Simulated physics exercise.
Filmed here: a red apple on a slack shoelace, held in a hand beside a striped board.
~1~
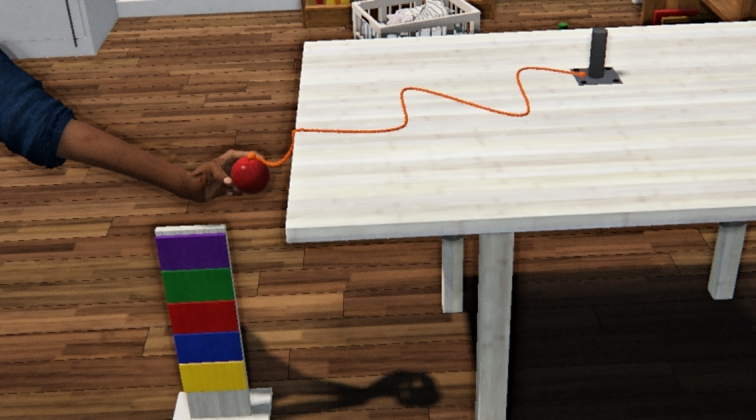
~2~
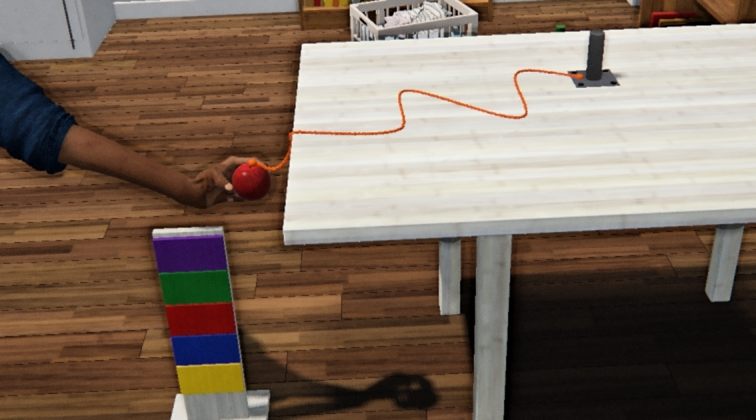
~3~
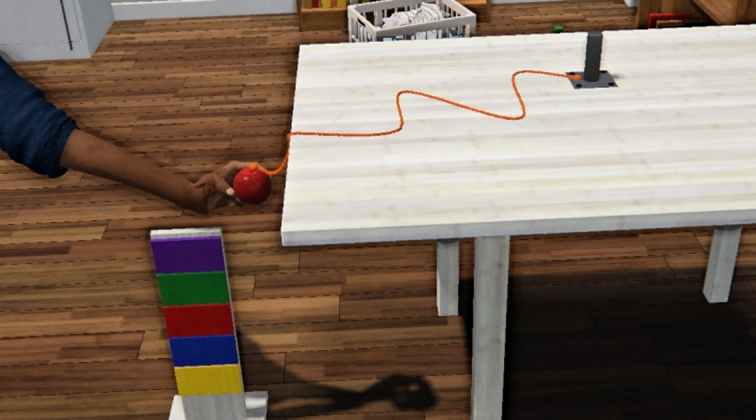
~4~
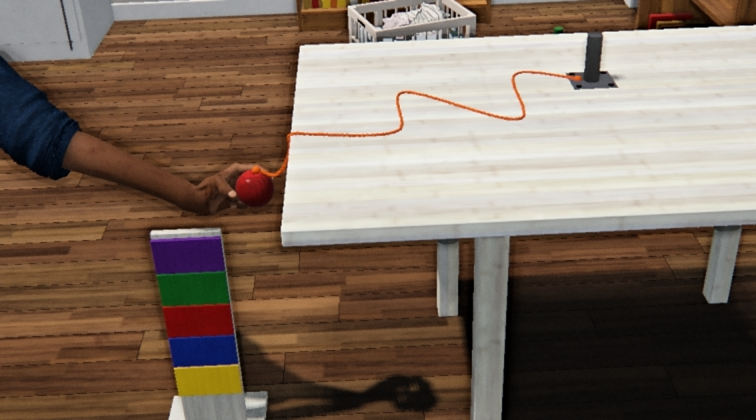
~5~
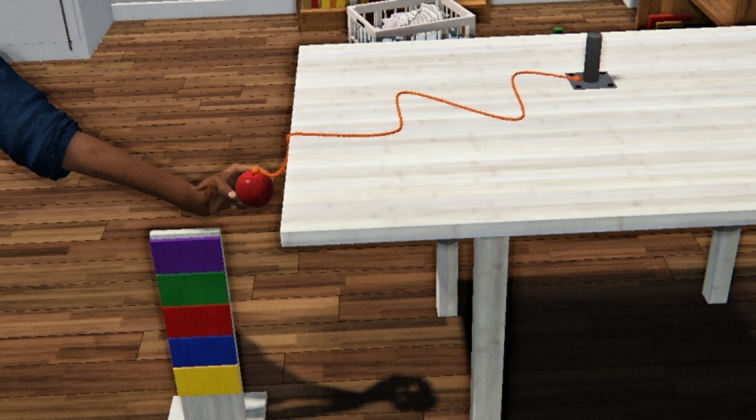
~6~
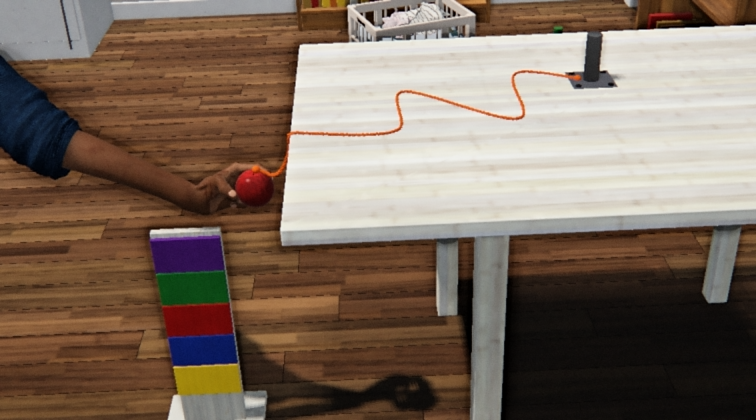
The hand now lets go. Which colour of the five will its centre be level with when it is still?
Its centre will be level with yellow.
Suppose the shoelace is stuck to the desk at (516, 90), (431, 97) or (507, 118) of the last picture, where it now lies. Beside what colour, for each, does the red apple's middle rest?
First try blue, second try green, third try red.
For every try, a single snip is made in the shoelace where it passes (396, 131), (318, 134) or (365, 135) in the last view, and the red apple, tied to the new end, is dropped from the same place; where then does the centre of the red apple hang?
First (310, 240), then (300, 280), then (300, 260).
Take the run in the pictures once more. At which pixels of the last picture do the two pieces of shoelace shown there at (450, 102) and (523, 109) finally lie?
They go to (330, 112) and to (429, 99).
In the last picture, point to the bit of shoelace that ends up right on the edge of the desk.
It is around (419, 94).
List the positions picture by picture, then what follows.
The first frame shows red apple (250, 175); purple (193, 254); green (198, 287); red (203, 318); blue (208, 349); yellow (213, 378).
The second frame shows red apple (252, 182); shoelace through (531, 71) (525, 105) (452, 101) (401, 108) (339, 134).
The third frame shows red apple (253, 186).
The fourth frame shows red apple (255, 189); shoelace through (529, 72) (523, 107) (450, 103) (400, 110) (337, 135).
The fifth frame shows red apple (255, 189).
The sixth frame shows red apple (255, 188); shoelace through (528, 72) (523, 107) (449, 102) (399, 109) (337, 135).
A little later, apple near (344, 352); level with yellow.
Next, apple near (302, 363); level with yellow.
When it is over, apple near (320, 361); level with yellow. The shoelace holds its middle at yellow.
